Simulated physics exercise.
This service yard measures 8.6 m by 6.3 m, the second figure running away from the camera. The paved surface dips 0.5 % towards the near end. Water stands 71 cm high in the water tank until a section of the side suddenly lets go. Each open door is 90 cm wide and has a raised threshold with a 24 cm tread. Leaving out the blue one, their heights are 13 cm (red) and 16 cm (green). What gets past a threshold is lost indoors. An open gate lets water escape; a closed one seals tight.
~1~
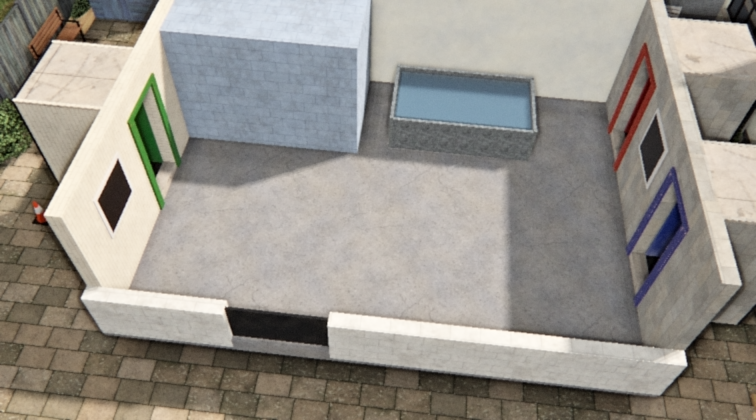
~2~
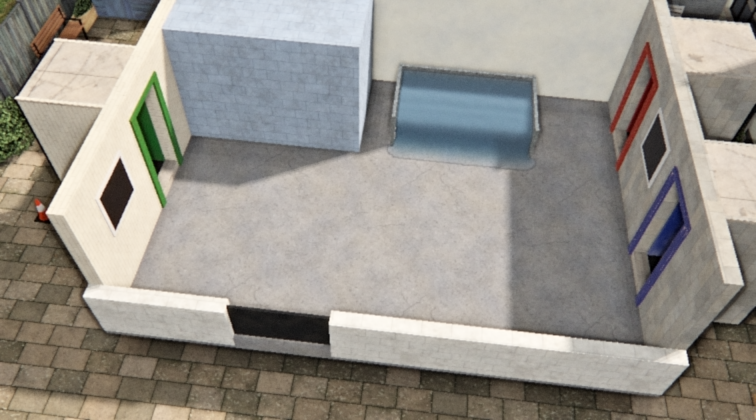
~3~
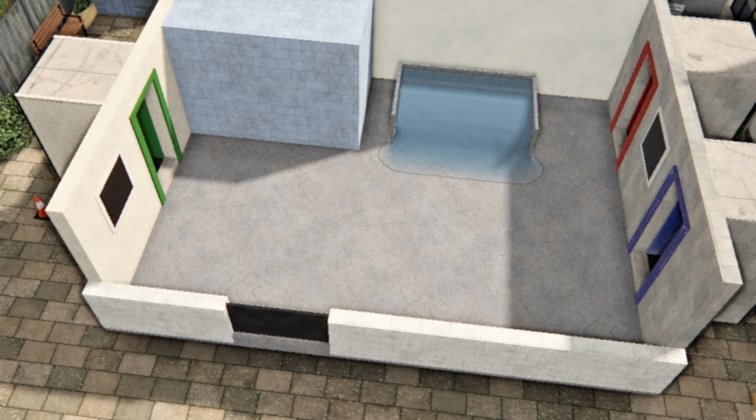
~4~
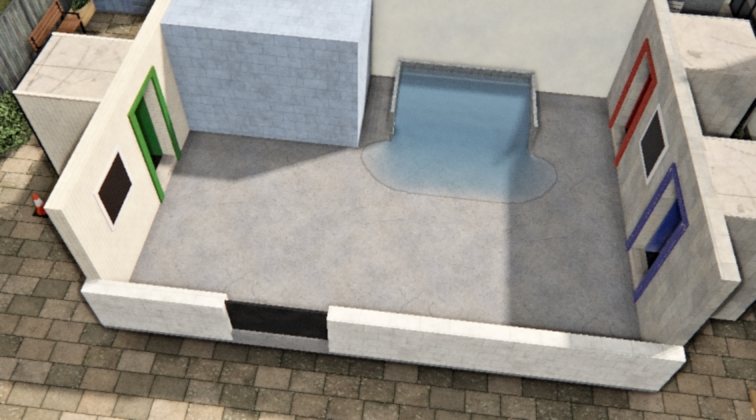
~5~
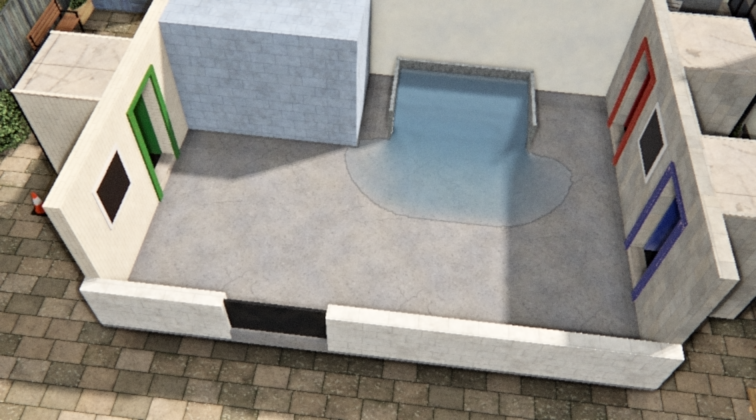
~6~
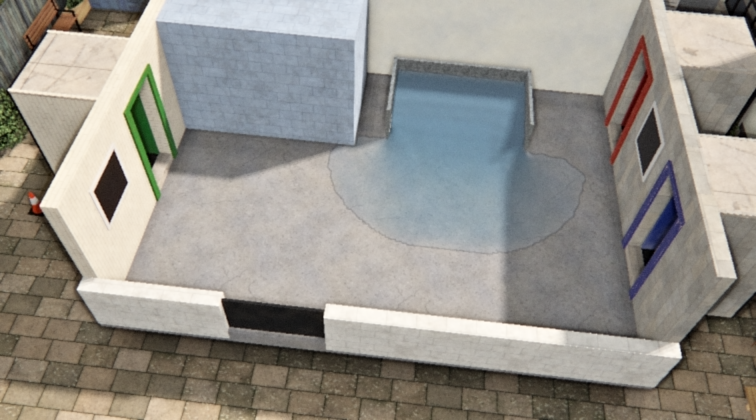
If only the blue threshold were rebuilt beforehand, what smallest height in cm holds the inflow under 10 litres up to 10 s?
At least 13 cm or so.
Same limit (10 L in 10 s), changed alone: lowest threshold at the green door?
About 8.0 cm at green.
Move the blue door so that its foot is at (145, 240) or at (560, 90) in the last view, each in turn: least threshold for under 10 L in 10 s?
Roughly 14.5 and 10.0 cm.
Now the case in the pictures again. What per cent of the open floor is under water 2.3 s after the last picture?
Near 65 per cent is wet.
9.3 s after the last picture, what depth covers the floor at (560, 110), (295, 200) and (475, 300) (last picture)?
In that order: 9, 7 and 4 cm.
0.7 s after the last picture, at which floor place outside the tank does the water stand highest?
Near (443, 342).
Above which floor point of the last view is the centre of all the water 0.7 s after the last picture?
At about (453, 181).
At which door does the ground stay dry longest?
Last comes the red one.
Then, 0.7 s after the last picture water covers 55 % of the floor, deepest (36 cm) near (443, 342); it has not reached the blue door.
Then, 2.3 s after the last picture water covers 65 % of the floor, deepest (38 cm) near (634, 364); 8 cm at the blue door, 0 litres in over its 14 cm threshold.
Then, 9.3 s after the last picture water covers 95 % of the floor, deepest (14 cm) near (147, 226); 4 cm at the blue door, 7 litres in over its 14 cm threshold.
At the blue door as built, the water peaked near 18 cm, 3.1 s after the last picture.
Run again over the same 10 s with other heights there, 15 litres in over 11.5 cm, 3 litres over 16 cm. The limit of 10 litres is kept from about 13 cm up.
